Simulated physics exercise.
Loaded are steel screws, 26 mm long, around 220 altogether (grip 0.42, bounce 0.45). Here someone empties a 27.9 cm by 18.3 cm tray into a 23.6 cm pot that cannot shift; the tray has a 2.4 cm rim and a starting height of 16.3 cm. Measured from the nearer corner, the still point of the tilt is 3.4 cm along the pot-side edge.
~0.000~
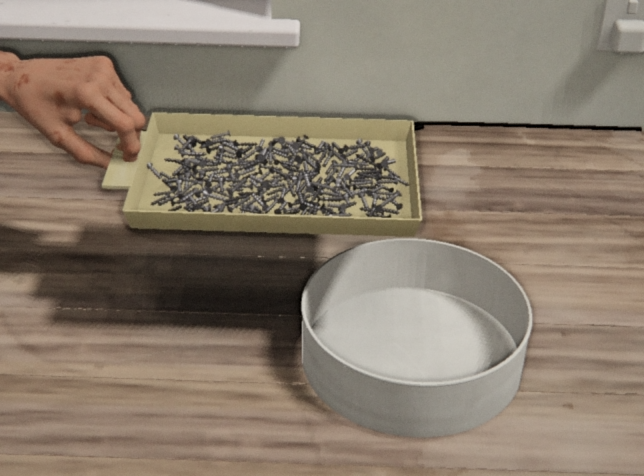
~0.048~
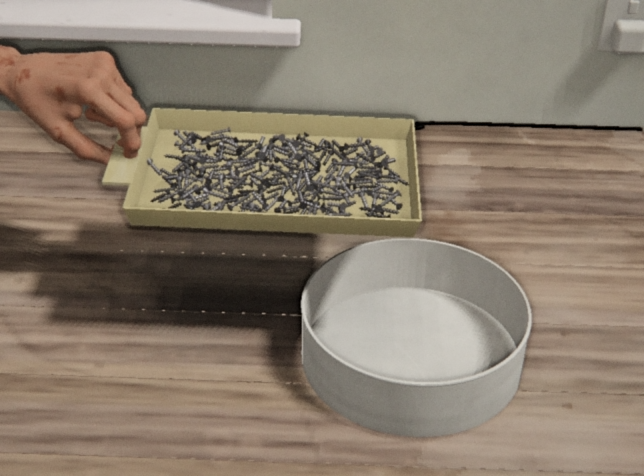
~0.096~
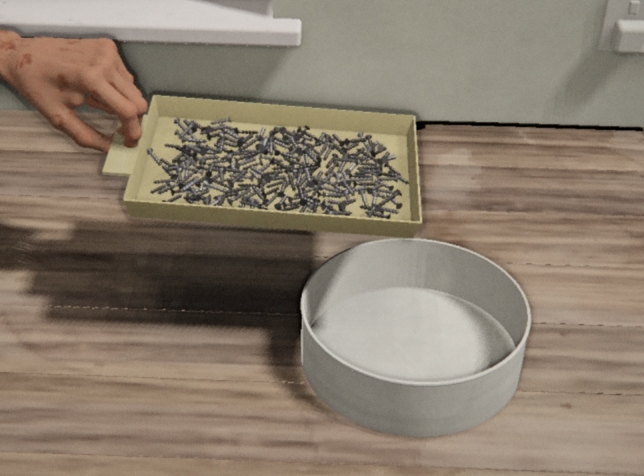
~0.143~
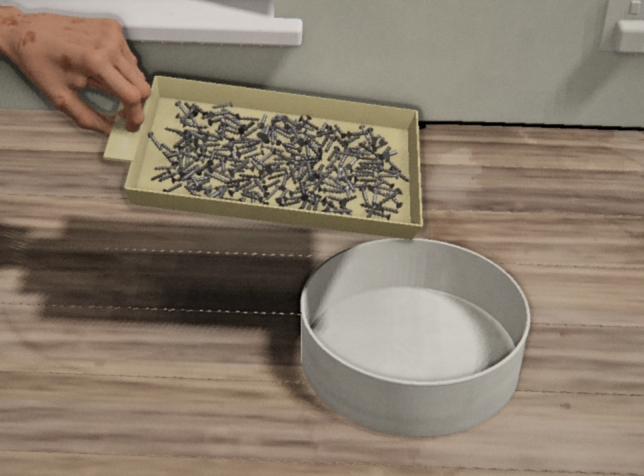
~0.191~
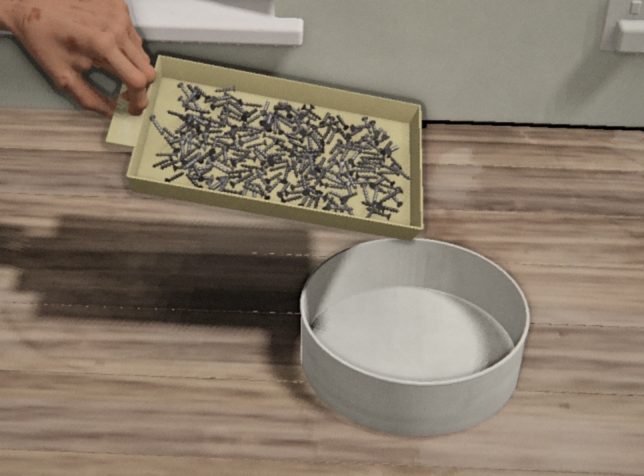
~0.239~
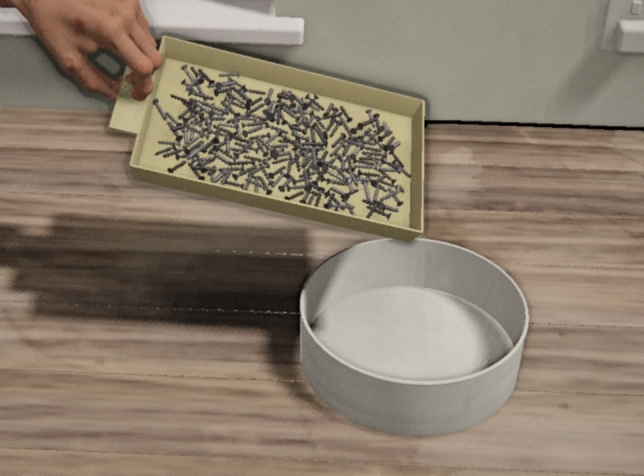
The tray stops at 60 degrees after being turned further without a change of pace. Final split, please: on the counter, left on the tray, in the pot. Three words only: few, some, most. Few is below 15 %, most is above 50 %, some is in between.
Counter - few, left on the tray - some, pot - most.
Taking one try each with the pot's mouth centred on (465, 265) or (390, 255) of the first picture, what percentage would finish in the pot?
40 and 15 %.
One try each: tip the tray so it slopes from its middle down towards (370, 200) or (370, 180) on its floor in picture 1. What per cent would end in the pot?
Roughly 50 per cent on the first try and 25 per cent on the second.
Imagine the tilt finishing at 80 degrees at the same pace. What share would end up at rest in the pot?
95 %.
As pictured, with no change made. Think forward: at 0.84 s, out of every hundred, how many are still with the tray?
Of the load, some 65 percent.
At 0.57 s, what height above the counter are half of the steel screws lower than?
I'd say near 22 cm.
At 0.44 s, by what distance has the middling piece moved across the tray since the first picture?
It has moved some 3 cm from its start.
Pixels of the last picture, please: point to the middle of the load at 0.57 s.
Load centre, approx.: (367, 169) px.
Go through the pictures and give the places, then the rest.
Tray tilt 0 degrees, front corners at (130, 207) and (415, 216); middle of the pieces at (283, 175); pot at (416, 305), in the first picture.
Tray tilt 1 degrees, front corners at (130, 205) and (415, 217); middle of the pieces at (283, 172), in the second picture.
Tray tilt 4 degrees, front corners at (130, 197) and (415, 219), lowest corner right front; middle of the pieces at (283, 167), in the third picture.
Tray tilt 9 degrees, front corners at (132, 185) and (416, 221), lowest corner right front; middle of the pieces at (285, 158), in the fourth picture.
Tray tilt 14 degrees, front corners at (134, 173) and (417, 224), lowest corner right front; middle of the pieces at (287, 149), in the fifth picture.
Tray tilt 19 degrees, front corners at (137, 162) and (417, 227), lowest corner right front; middle of the pieces at (290, 141); pot at (414, 304). The tray's pace is about 105 degrees a second, in the sixth picture.
After 0.44 s, tilt 40 degrees; the tray holds 100 %, the pot 0 %.
Then, at 0.57 s, tilt 54 degrees; the tray holds 100 %, the pot 0 %.
After 0.84 s, tilt 60 degrees; the tray holds 65 %, the pot 15 %.
In the end, at 2.0 s, counter 0 %, tray 40 %, pot 60 %.
